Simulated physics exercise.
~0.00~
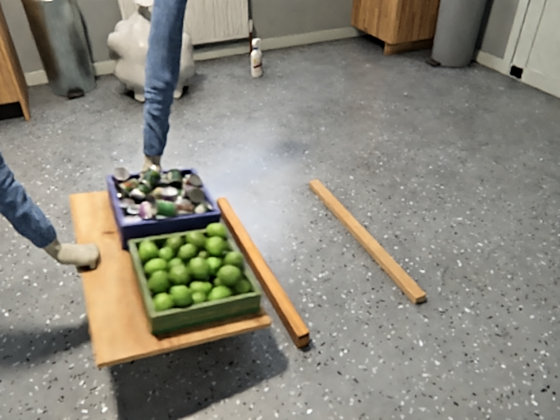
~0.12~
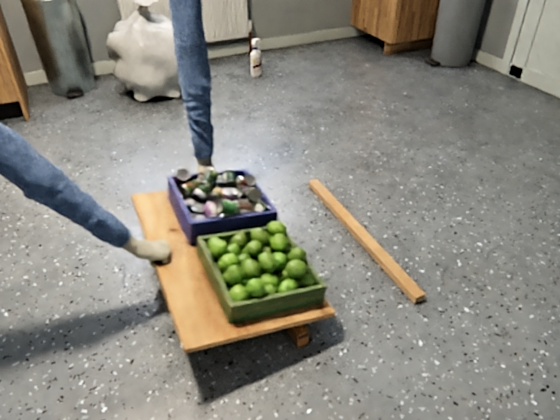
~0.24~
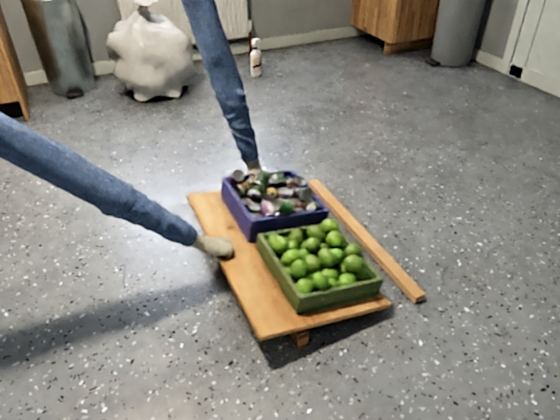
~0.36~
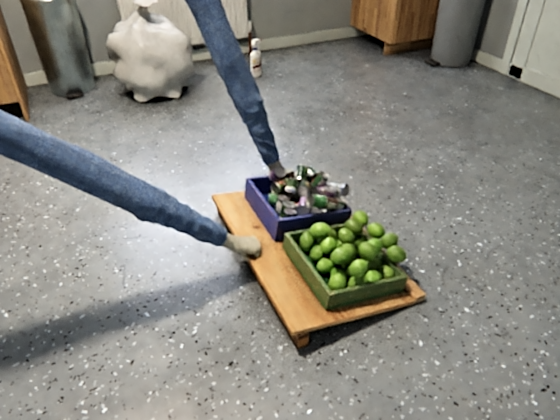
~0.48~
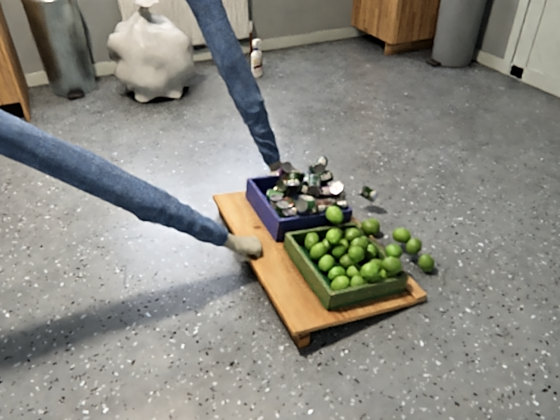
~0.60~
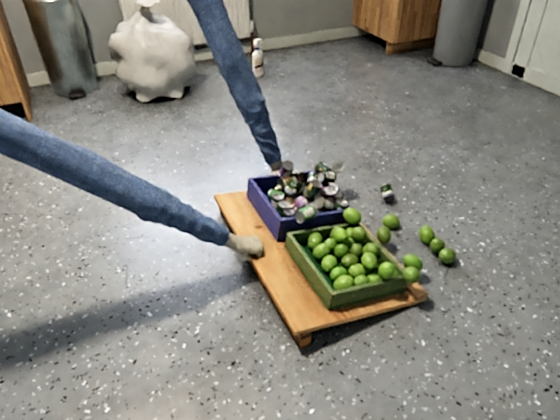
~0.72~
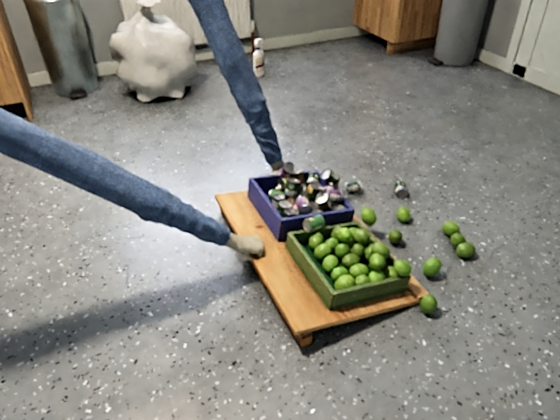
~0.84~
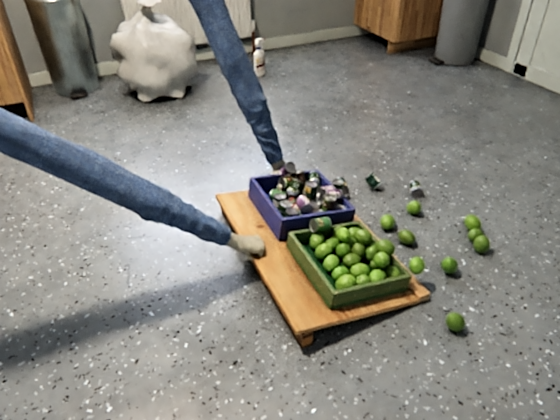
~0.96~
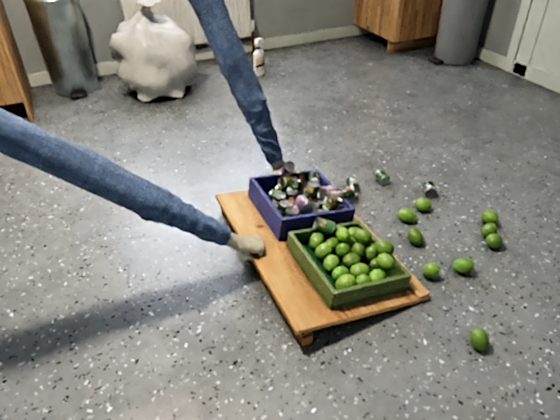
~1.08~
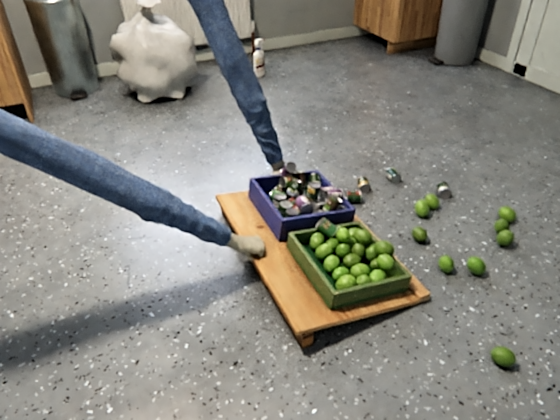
Tilted board carrying crates of limes and small tins, swung rightward by two arms, stopping abruptly and spilling some onto the floor.
